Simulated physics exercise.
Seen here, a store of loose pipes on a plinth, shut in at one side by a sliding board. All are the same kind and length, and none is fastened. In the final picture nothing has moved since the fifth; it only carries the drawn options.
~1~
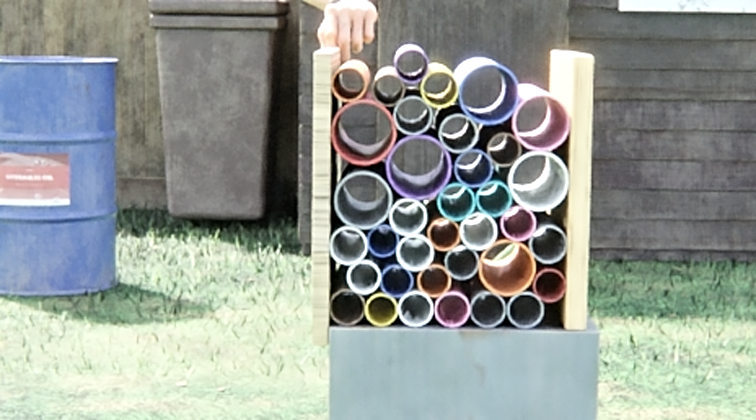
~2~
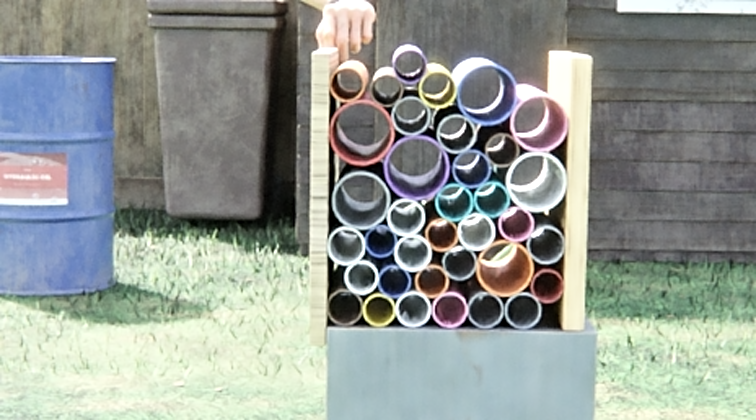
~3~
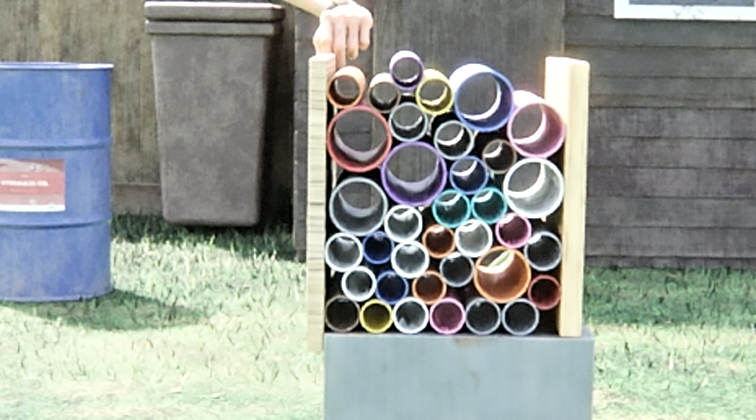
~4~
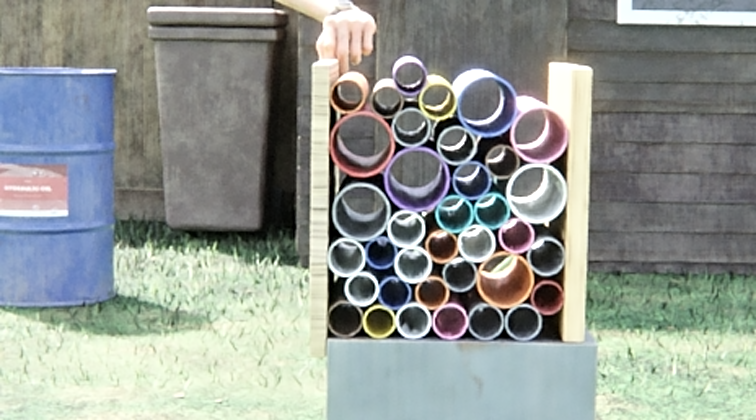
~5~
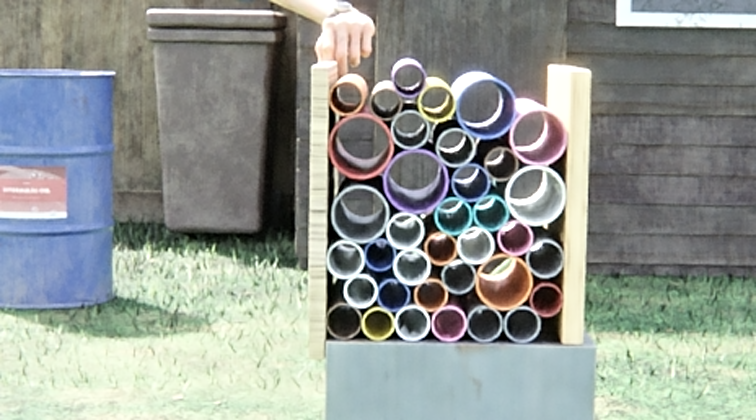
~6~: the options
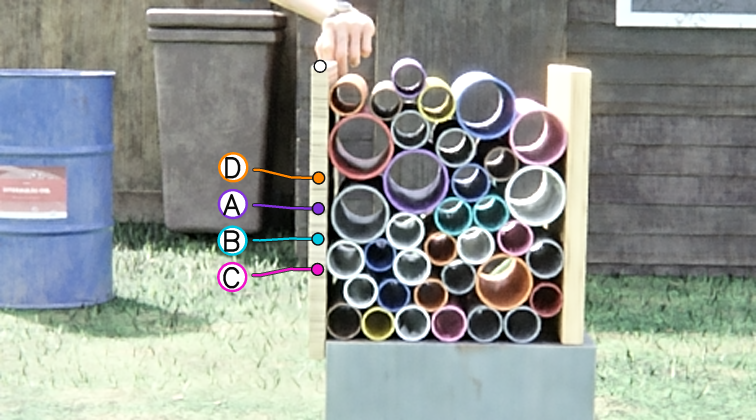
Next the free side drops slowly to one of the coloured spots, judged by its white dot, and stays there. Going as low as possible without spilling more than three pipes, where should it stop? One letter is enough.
Stop at D.
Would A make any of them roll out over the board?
At A: Yes.
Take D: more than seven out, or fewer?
Fewer than seven.
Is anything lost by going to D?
Yes, at D.
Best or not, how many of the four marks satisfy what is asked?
One of the four.
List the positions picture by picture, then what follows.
A blue pipe (383, 241); a pink pipe (518, 224); a turquoise pipe (494, 199), in the first picture.
A turquoise pipe (492, 200); a pink pipe (540, 123), in the second picture.
A purple pipe (407, 72); side board (323, 192), in the third picture.
A brown pipe (345, 319); a grey pipe (523, 322), in the fourth picture.
A white pipe (412, 266); a blue pipe (380, 255); a pink pipe (515, 238), in the fifth picture.
On the marked copy, A at (319, 209); B at (318, 239); C at (318, 269); D at (319, 178); the white dot at (320, 66).
With D. Early on, top of the board (328, 120).
Further on, top of the board (328, 177).
At the end, top of the board (328, 177), one out over the board.
As for the rest, A more than three out over the board; B more than three out over the board; C more than three out over the board.
